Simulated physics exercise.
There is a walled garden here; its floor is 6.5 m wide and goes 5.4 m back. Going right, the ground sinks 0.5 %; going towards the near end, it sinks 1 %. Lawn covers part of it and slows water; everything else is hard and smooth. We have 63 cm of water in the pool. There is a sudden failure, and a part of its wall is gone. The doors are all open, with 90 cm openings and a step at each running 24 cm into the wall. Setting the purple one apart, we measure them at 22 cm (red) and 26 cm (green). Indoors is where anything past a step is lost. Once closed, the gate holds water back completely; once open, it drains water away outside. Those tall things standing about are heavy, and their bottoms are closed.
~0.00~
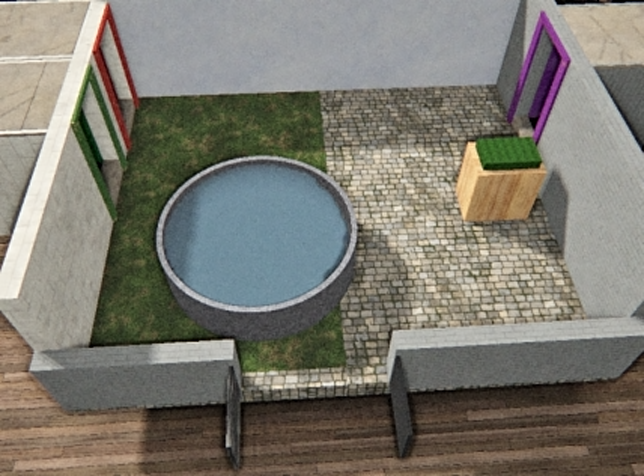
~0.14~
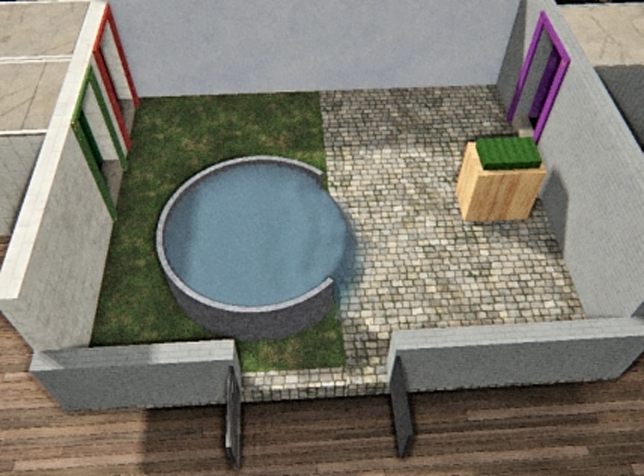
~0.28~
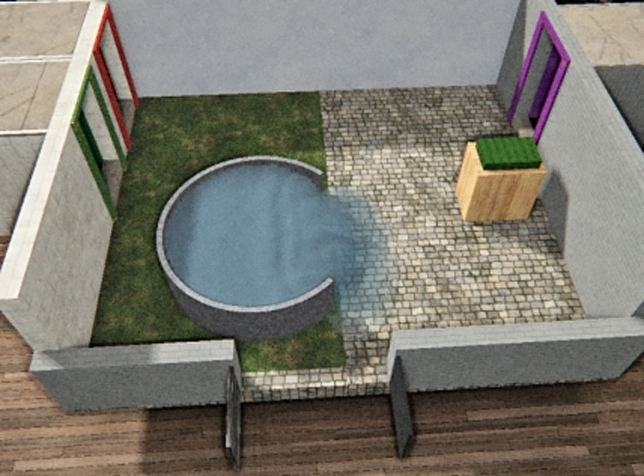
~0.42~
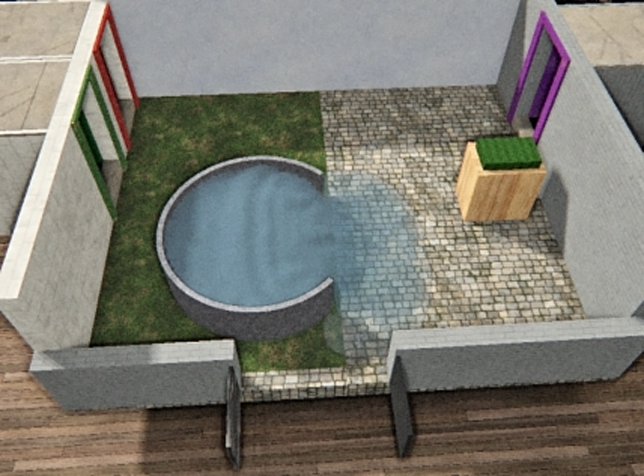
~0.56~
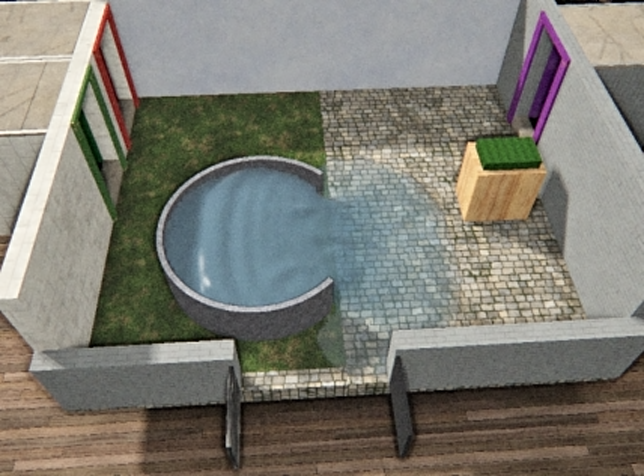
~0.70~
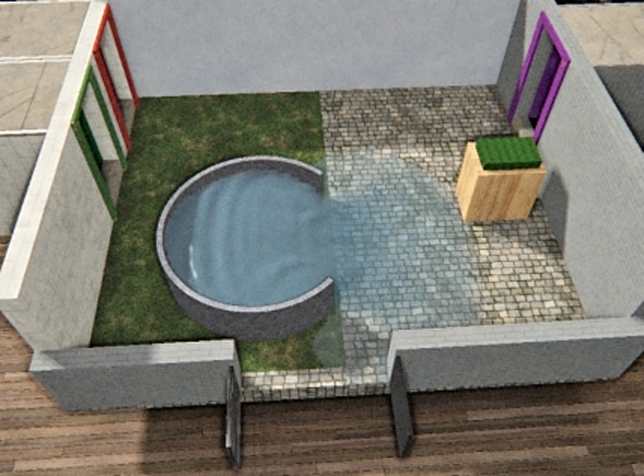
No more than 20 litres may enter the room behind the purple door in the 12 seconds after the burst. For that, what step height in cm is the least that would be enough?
A step of about 14 cm would just do.
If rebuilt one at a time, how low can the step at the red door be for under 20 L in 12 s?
The red door needs around 5.5 cm.
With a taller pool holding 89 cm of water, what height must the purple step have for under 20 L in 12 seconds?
I'd say close to 22 cm.
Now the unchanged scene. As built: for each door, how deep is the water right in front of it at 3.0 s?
Purple 14, red 0, green 0 cm.
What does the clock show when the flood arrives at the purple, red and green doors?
Times - purple 1.5 seconds, red 7.5 seconds, green 8.0 seconds.
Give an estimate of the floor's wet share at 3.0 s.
The wet part is about 50 per cent.
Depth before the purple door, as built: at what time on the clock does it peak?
Roughly at 3.4 s.
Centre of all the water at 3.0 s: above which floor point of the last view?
The water's centre is at about (413, 241).
After 1.4 s water covers 40 % of the floor, deepest (35 cm) near (452, 216); it has not reached the purple door.
After 3.0 s water covers 50 % of the floor, deepest (35 cm) near (600, 352); 14 cm at the purple door, 0 litres in over its 18 cm step.
After 12.0 s water covers 100 % of the floor, deepest (11 cm) near (83, 381); 9 cm at the purple door, 5 litres in over its 18 cm step.
At the purple door as built, the water arrived by 1.5 s and peaked near 17 cm at 3.4 s.
With a step of 13 cm, 26 litres would have come in within the 12 s; with 15 cm, 14 litres. So under 20 litres takes about 14 cm.
